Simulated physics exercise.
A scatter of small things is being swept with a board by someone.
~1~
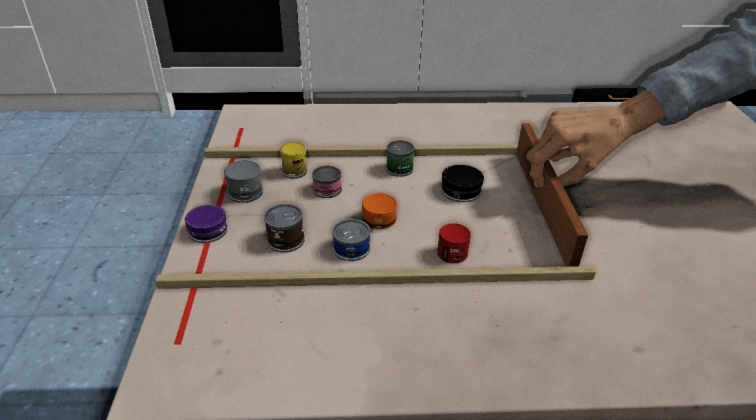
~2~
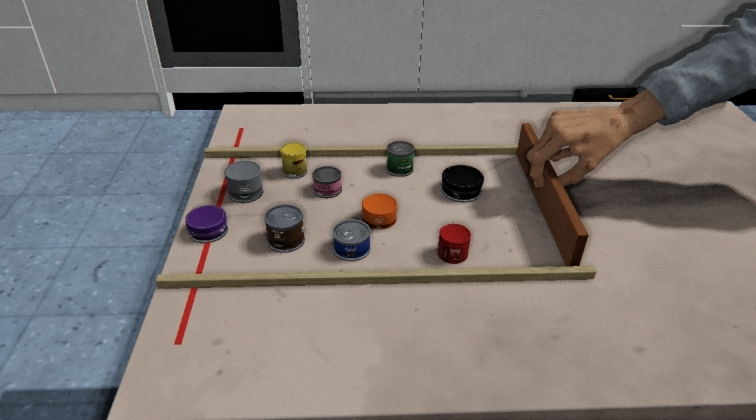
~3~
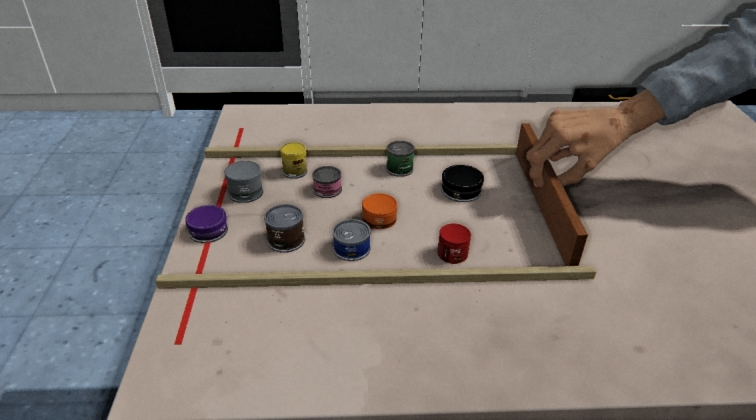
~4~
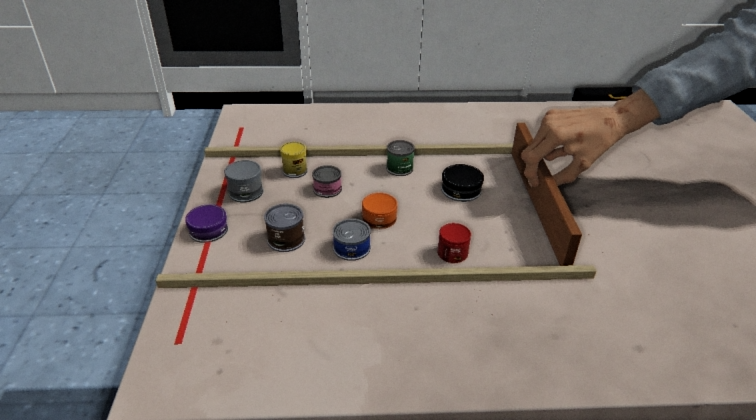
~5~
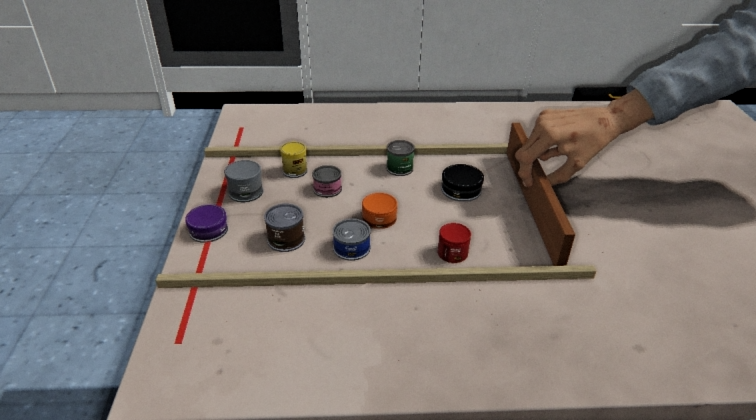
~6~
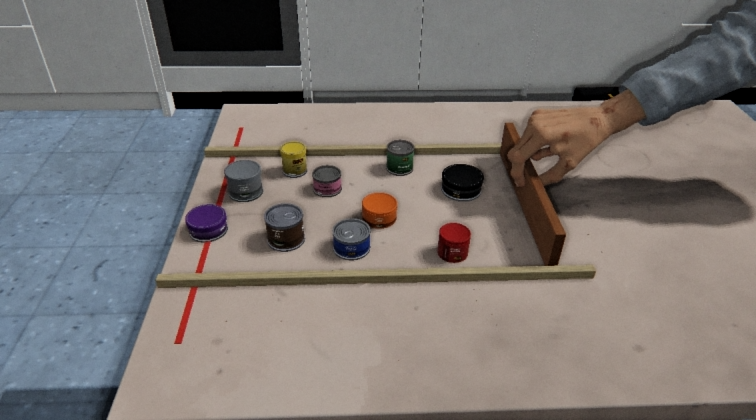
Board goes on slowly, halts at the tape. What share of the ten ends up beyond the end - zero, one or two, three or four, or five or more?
Turns out the ones that don't stay up top number five or more.
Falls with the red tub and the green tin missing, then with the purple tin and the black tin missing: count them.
Result: 3 in the first case, with 3 in the second.
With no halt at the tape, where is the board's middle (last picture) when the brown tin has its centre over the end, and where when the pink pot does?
The middle is at (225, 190) when it's the brown tin, and at (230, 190) when it's the pink pot.
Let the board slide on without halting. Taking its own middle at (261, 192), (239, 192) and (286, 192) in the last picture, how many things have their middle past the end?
Respectively 1, 2 and 0.
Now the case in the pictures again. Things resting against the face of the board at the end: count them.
It touches 5.
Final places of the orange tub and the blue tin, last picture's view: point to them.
Final positions - orange tub around (197, 208), blue tin around (187, 238).
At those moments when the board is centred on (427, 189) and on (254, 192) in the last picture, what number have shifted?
The first number is 2, the next one 10.
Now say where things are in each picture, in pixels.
Purple tin (207, 224); grey tin (244, 182); yellow tin (294, 160); board (547, 189); tape (217, 211), in the first frame.
Grey tin (244, 182); green tin (400, 159), in the second frame.
Yellow tin (294, 160); board (546, 188), in the third frame.
Purple tin (207, 223); blue tin (352, 240), in the fourth frame.
Grey tin (244, 181); pink pot (327, 181), in the fifth frame.
Purple tin (207, 223); grey tin (244, 181); yellow tin (294, 159); board (528, 188); tape (217, 210), in the sixth frame.
Soon after, none off yet; purple tin at rest near (207, 223); grey tin at rest near (244, 181); yellow tin at rest near (294, 159).
Then, none off yet; purple tin moved a little near (185, 220); grey tin moved about its own width near (198, 185); yellow tin moved well along near (240, 157).
By the end, the number that fall off is five or more; fallen, pink pot, brown tin, yellow tin, grey tin and purple tin.
